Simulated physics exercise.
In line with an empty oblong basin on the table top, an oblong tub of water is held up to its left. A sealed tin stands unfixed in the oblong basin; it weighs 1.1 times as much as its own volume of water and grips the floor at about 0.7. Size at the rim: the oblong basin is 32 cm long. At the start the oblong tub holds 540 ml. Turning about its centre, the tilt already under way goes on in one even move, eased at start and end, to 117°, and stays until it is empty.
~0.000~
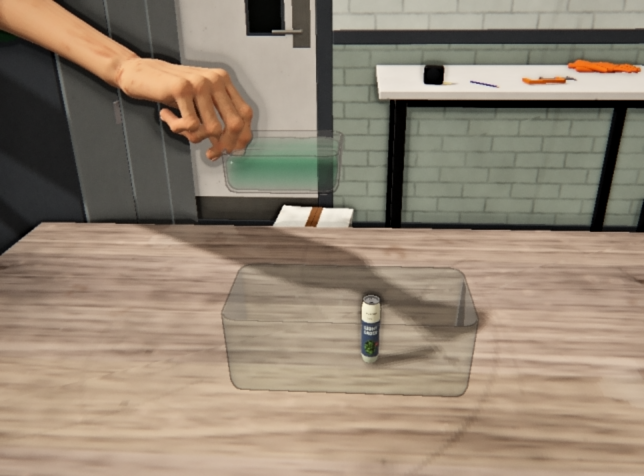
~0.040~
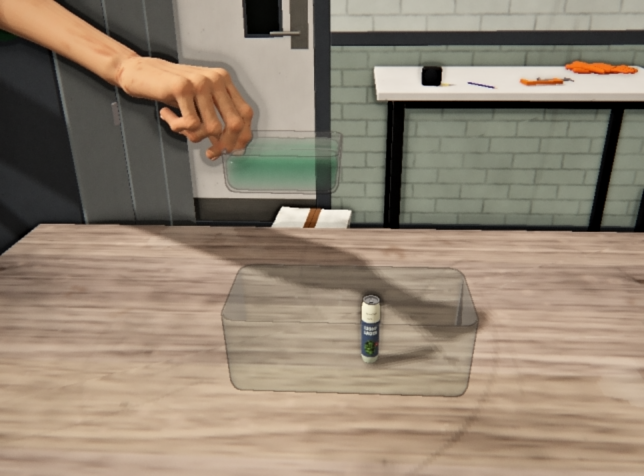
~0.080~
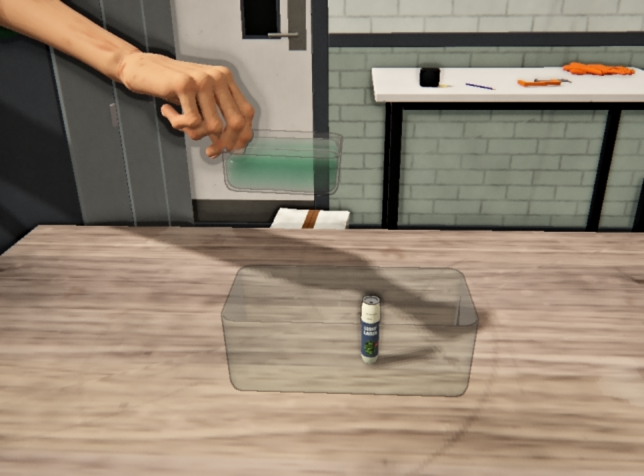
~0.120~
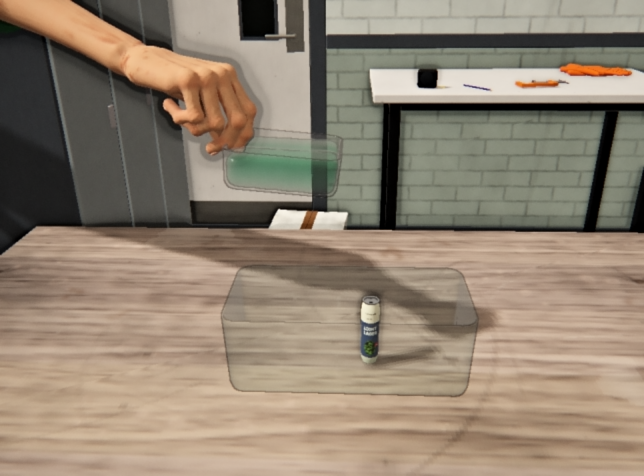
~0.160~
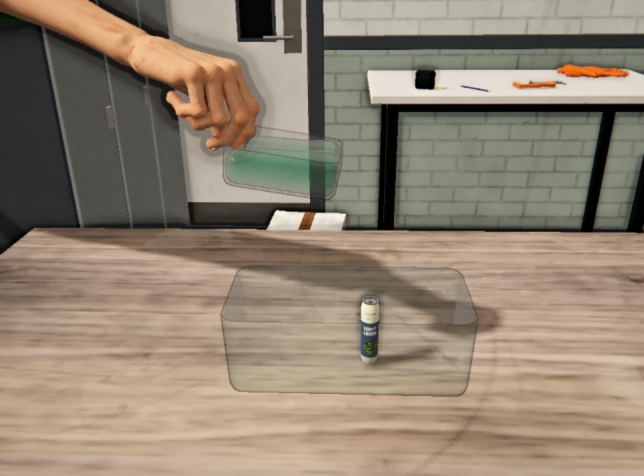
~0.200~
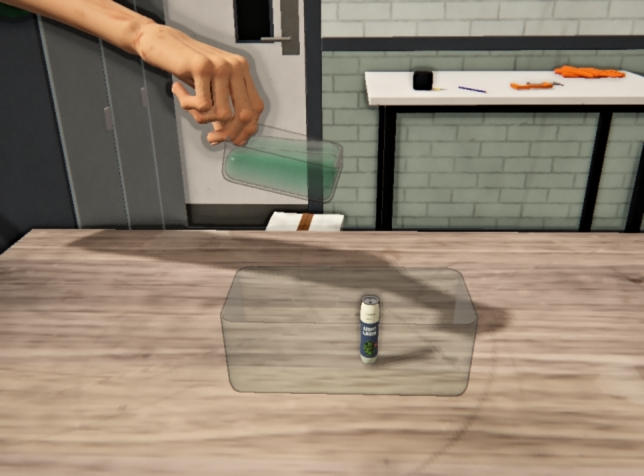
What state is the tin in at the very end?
Looks to me like it holds out.
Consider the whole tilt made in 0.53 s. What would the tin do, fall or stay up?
So the tin will hold steady.
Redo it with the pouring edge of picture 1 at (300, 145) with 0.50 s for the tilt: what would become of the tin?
Then it goes over.
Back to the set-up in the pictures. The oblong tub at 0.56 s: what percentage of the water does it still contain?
Roughly 14 %.
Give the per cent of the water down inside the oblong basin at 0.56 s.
Roughly 24 per cent.
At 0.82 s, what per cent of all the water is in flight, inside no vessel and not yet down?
I'd put it at about 7 per cent of the liquid.
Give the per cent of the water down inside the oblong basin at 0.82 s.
Roughly 88 %.
Then, 0.56 s in, the tilt is 81° and 13 per cent is still to pour; the tin stands where it began.
Then, 0.82 s in, the tilt is 115° and 1 per cent is still to pour; the tin stands where it began.
Then, 1.09 s in, the tilt is 117° and 0 per cent is still to pour; the tin stands where it began.
Then, 1.39 s in, the tilt is 117° and 0 per cent is still to pour; the tin stands where it began.
Finally, the tin stands where it began.
